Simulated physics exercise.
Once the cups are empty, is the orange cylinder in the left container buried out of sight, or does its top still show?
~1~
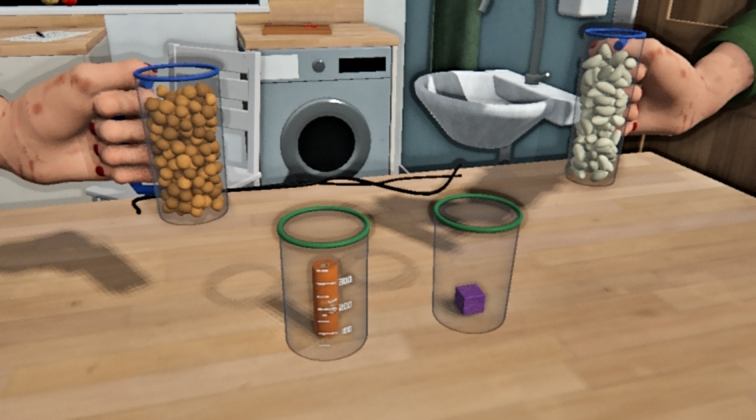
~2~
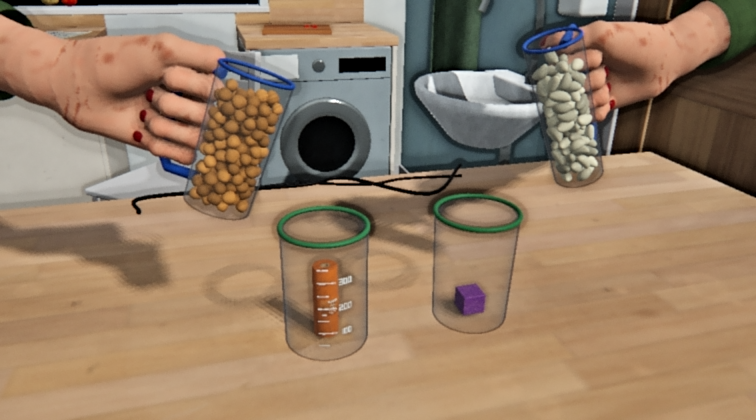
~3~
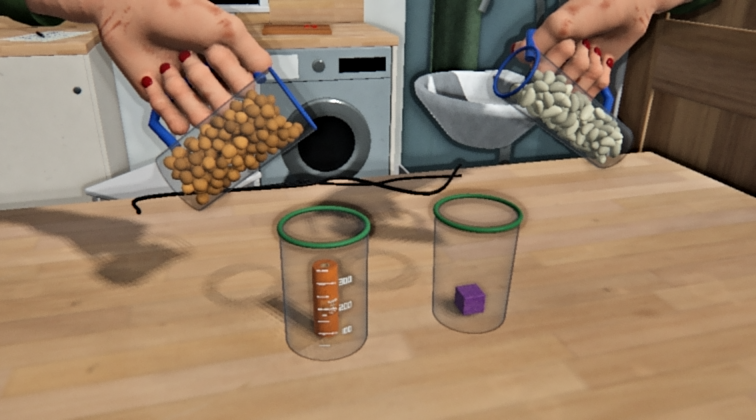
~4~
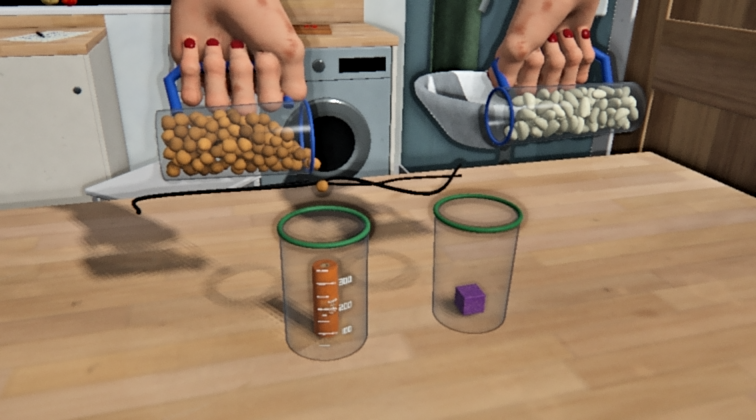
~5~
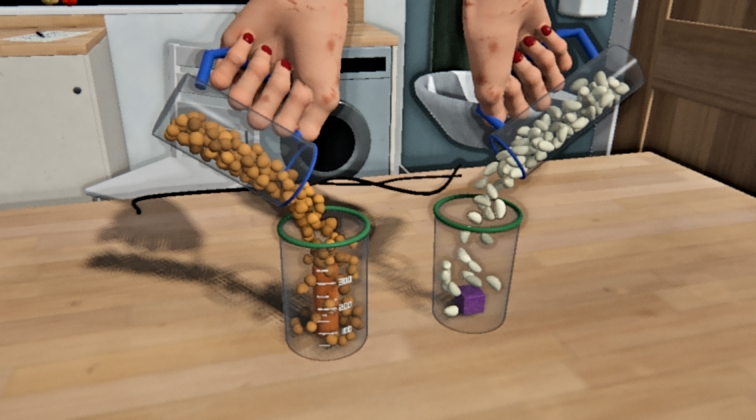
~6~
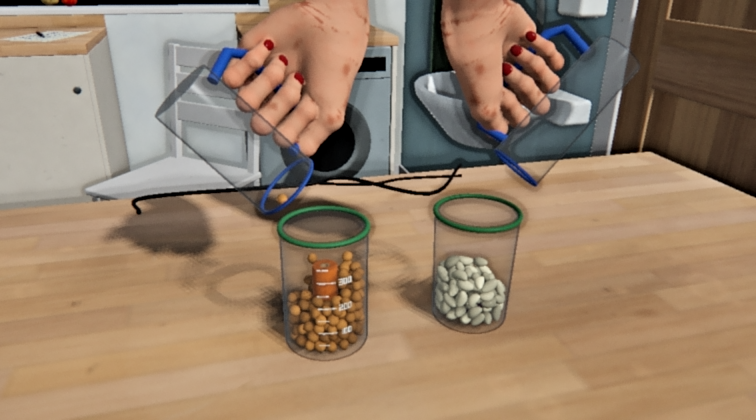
Its top still shows above the orange-brown balls, while the purple cube on the right is the one that gets buried.
